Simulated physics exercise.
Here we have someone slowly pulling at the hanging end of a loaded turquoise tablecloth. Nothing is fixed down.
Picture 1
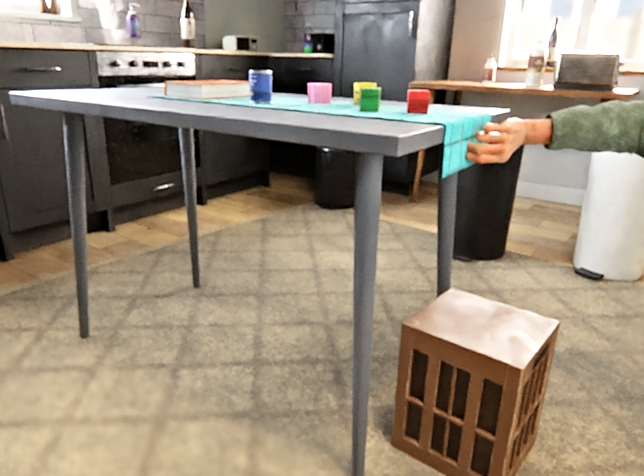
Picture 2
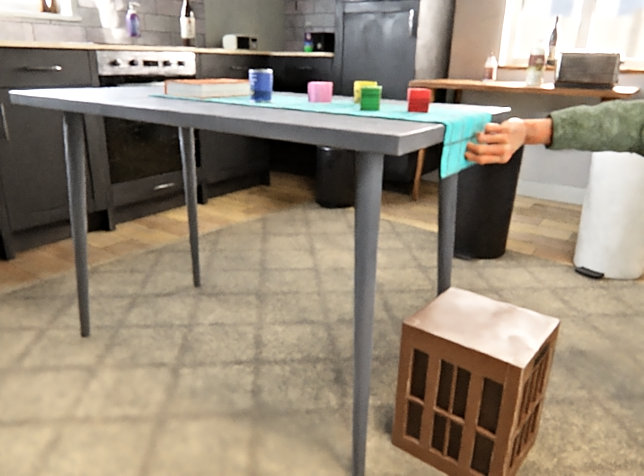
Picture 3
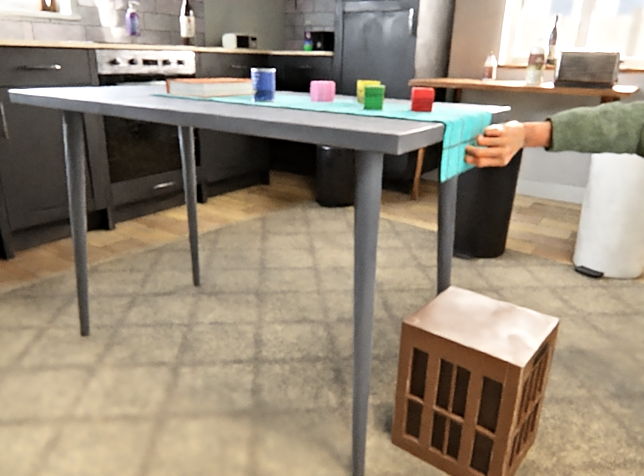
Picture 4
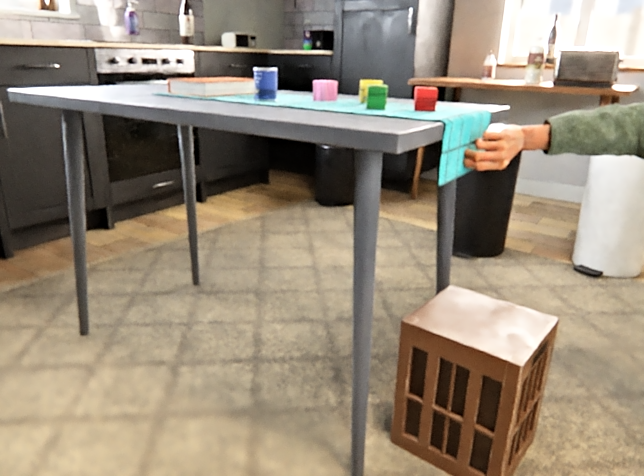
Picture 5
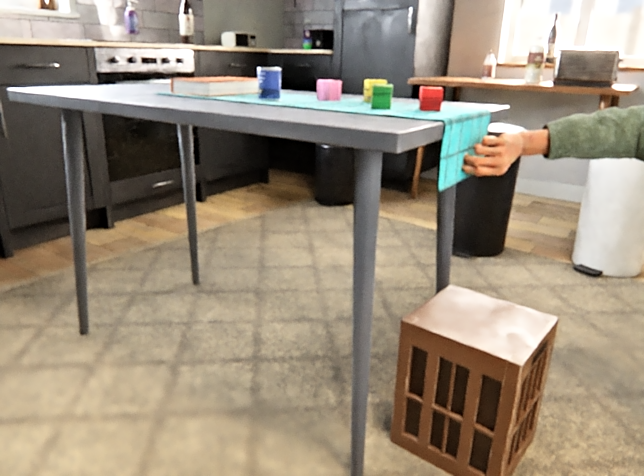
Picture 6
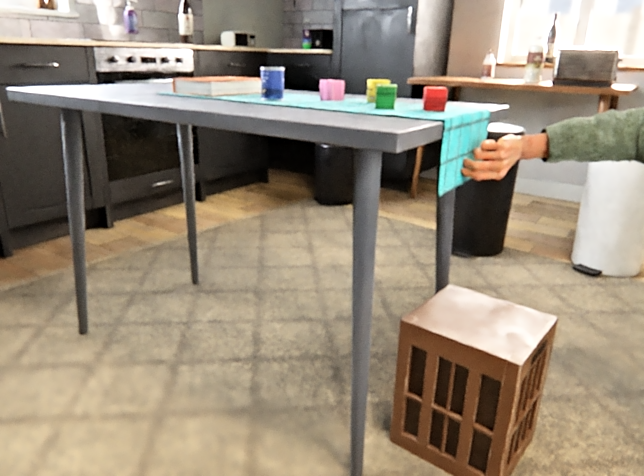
Hand slowly pulling the hanging end of a turquoise cloth, the coloured cubes, pots and blue can shifting slightly right with it.
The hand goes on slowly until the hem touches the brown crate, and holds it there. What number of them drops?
The answer is three.
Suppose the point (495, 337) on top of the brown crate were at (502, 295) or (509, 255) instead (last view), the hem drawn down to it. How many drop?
In that case 2 and 1.
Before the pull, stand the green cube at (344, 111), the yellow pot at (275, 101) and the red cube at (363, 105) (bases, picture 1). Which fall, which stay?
The green cube goes over, the yellow pot stays on, the red cube is carried off.
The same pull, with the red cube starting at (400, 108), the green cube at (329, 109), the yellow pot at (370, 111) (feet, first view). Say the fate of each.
The red cube comes down, the green cube is carried off, the yellow pot is carried off.
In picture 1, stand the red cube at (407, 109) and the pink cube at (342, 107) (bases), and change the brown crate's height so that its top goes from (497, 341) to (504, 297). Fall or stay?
The red cube falls, the pink cube keeps its place on top.
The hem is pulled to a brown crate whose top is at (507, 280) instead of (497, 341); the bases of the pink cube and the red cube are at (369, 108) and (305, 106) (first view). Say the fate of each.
The pink cube keeps its place on top, the red cube holds on.
Soon after, hem near (458, 232); red cube gone.
After that, hem near (454, 280); red cube and green cube gone.
And then, hem on the crate; red cube, green cube and yellow pot gone.
In the end, hem on the crate; red cube, green cube and yellow pot gone. Over the edge go three.
